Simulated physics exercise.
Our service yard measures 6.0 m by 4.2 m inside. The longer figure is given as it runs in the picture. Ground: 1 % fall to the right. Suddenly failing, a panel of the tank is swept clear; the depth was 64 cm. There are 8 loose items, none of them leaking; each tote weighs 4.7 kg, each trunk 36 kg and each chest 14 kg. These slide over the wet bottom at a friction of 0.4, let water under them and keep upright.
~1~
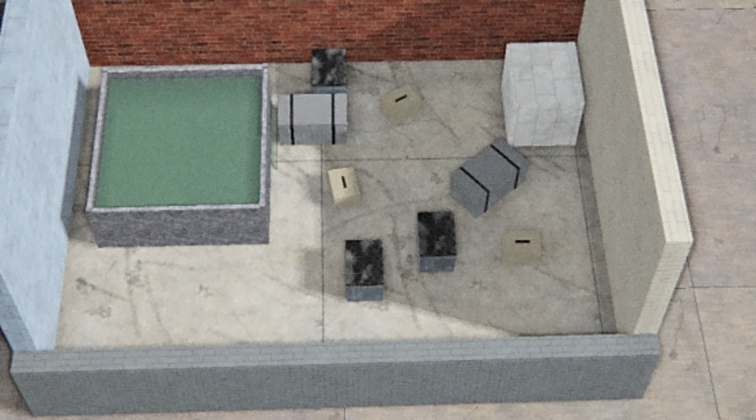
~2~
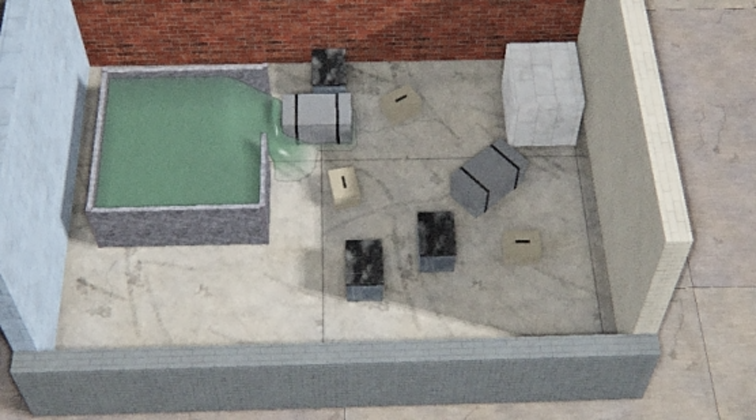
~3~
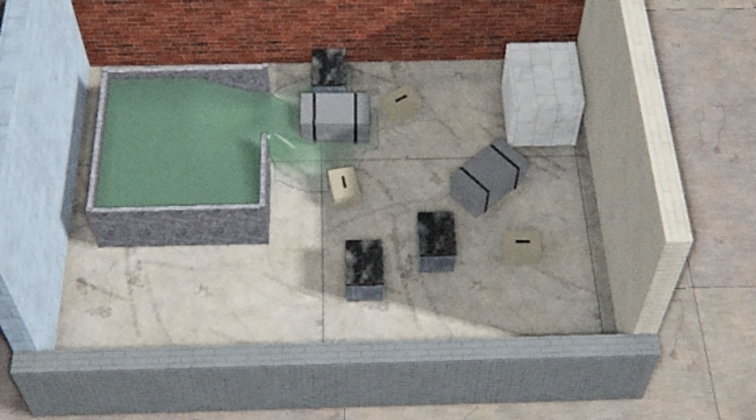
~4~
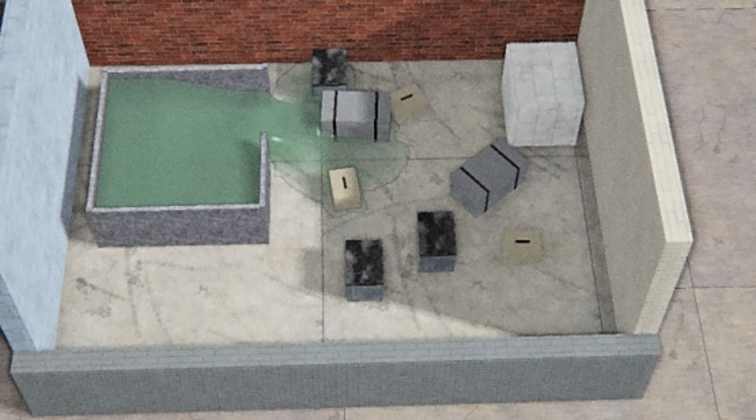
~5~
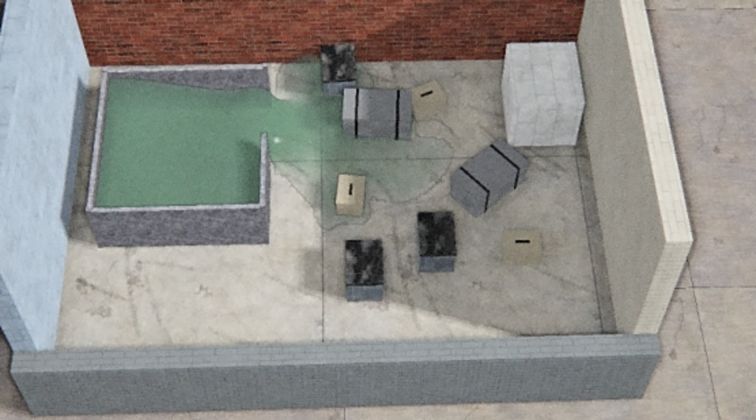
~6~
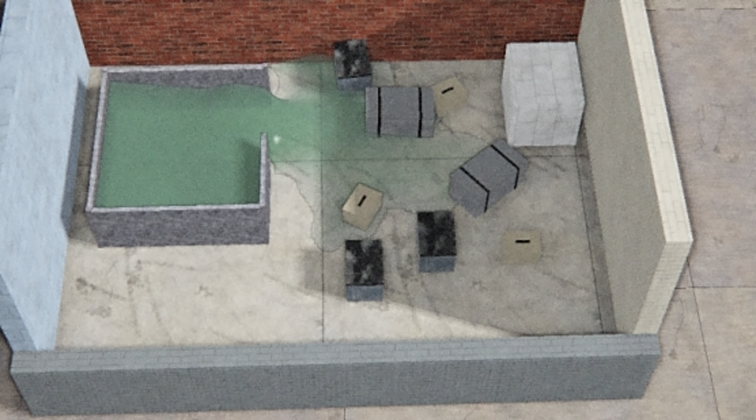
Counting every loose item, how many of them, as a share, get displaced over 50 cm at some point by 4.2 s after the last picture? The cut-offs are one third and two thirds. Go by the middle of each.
The fraction climbs to two thirds or higher.
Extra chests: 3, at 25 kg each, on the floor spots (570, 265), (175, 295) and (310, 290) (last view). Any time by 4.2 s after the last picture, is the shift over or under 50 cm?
In the order asked: Above the mark; below the mark; below the mark.
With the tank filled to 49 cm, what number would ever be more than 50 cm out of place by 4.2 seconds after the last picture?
Count under that change: 6.
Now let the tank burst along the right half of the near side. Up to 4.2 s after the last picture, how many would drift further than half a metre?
Result: 1 of them.
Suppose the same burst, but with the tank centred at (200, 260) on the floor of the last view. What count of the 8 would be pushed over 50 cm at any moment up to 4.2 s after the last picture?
7.
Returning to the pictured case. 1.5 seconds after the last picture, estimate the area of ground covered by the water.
I'd put it close to 15 m2.
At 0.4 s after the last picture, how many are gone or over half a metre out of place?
That would be 4.
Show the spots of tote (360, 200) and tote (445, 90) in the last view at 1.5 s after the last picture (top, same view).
Estimated pixels: (410, 276) and (492, 65).
Then, 0.4 s after the last picture 4 of 8 are over 50 cm from their spots; 1 afloat.
Then, 1.5 s after the last picture 6 of 8 are over 50 cm from their spots; 2 afloat.
Then, 2.8 s after the last picture 7 of 8 are over 50 cm from their spots; 4 afloat.
Then, 4.2 s after the last picture 7 of 8 are over 50 cm from their spots, and 7 have been at some point; 6 afloat.
